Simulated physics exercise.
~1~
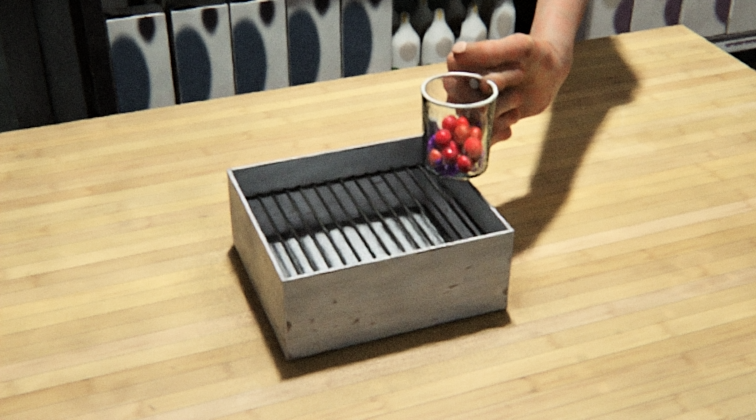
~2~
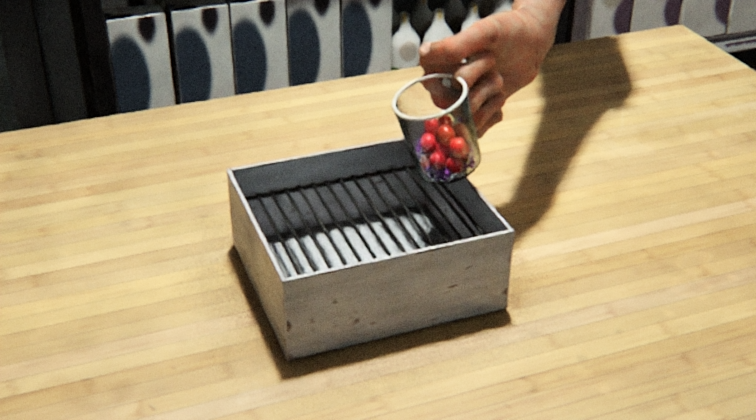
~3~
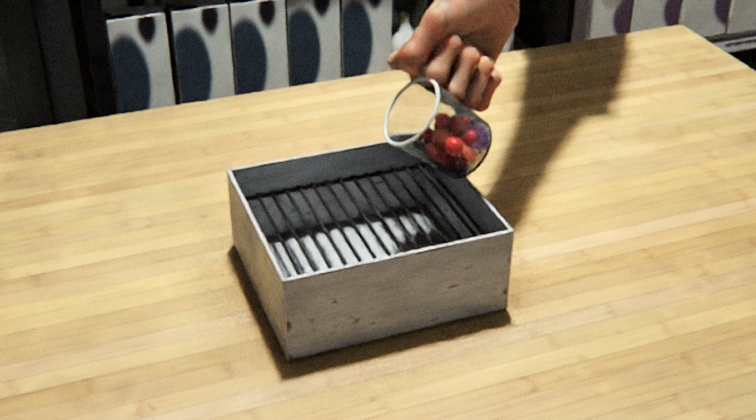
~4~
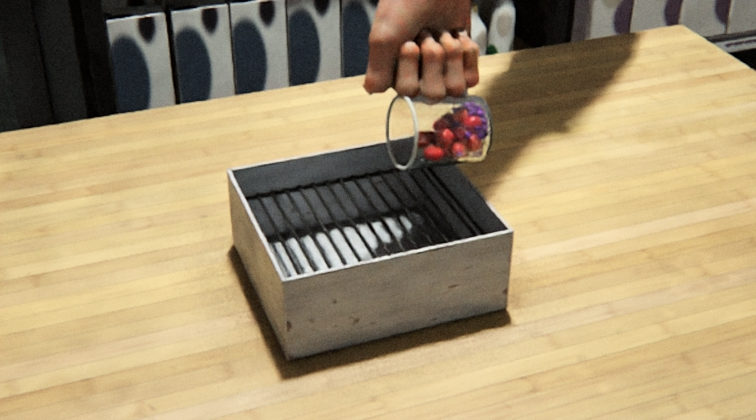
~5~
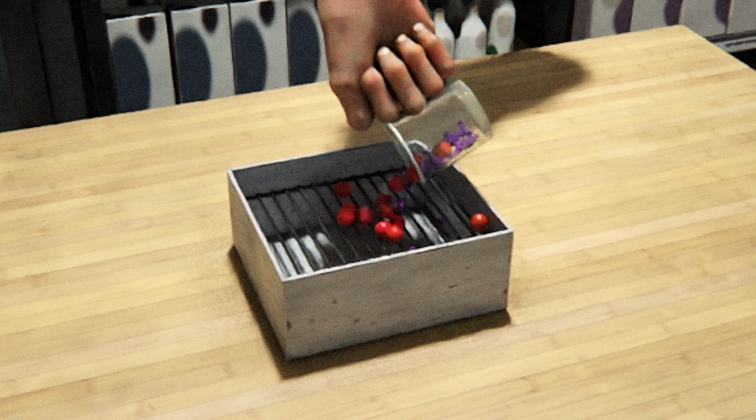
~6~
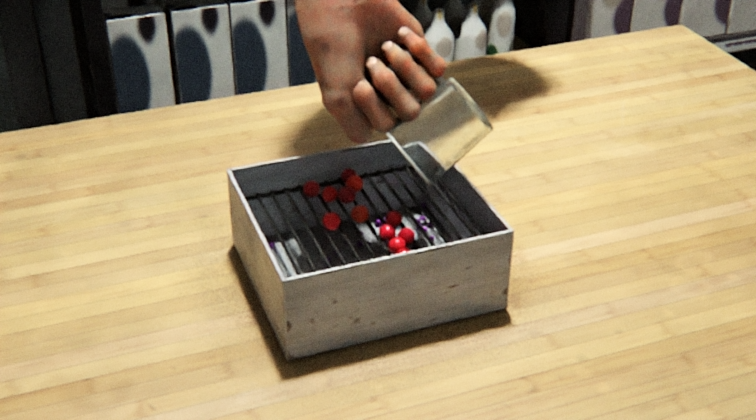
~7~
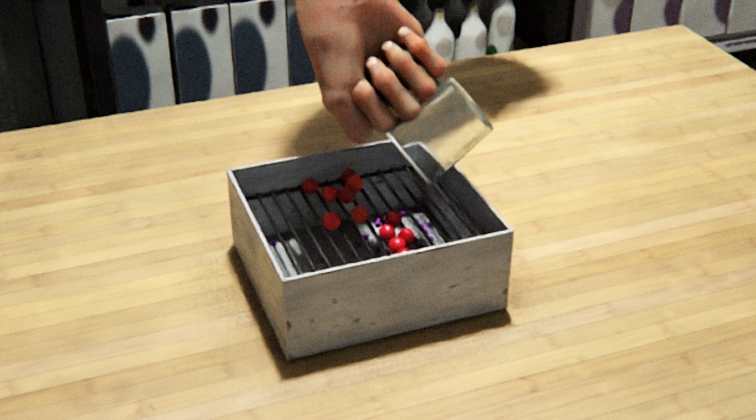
A hand holds a clear cup of red balls and small purple pieces above an open grey box with dark wires across it, on a light wooden table seen from above at an angle, with bottles and pale containers behind. The hand moves left and tips the cup until it lies on its side over the box. Red balls tumble out first, and the purple pieces follow as the cup tilts further. The red balls spread out and stay on the wires, while the purple pieces drop through and lie beneath them. The emptied cup stays tipped mouth-down above the box.
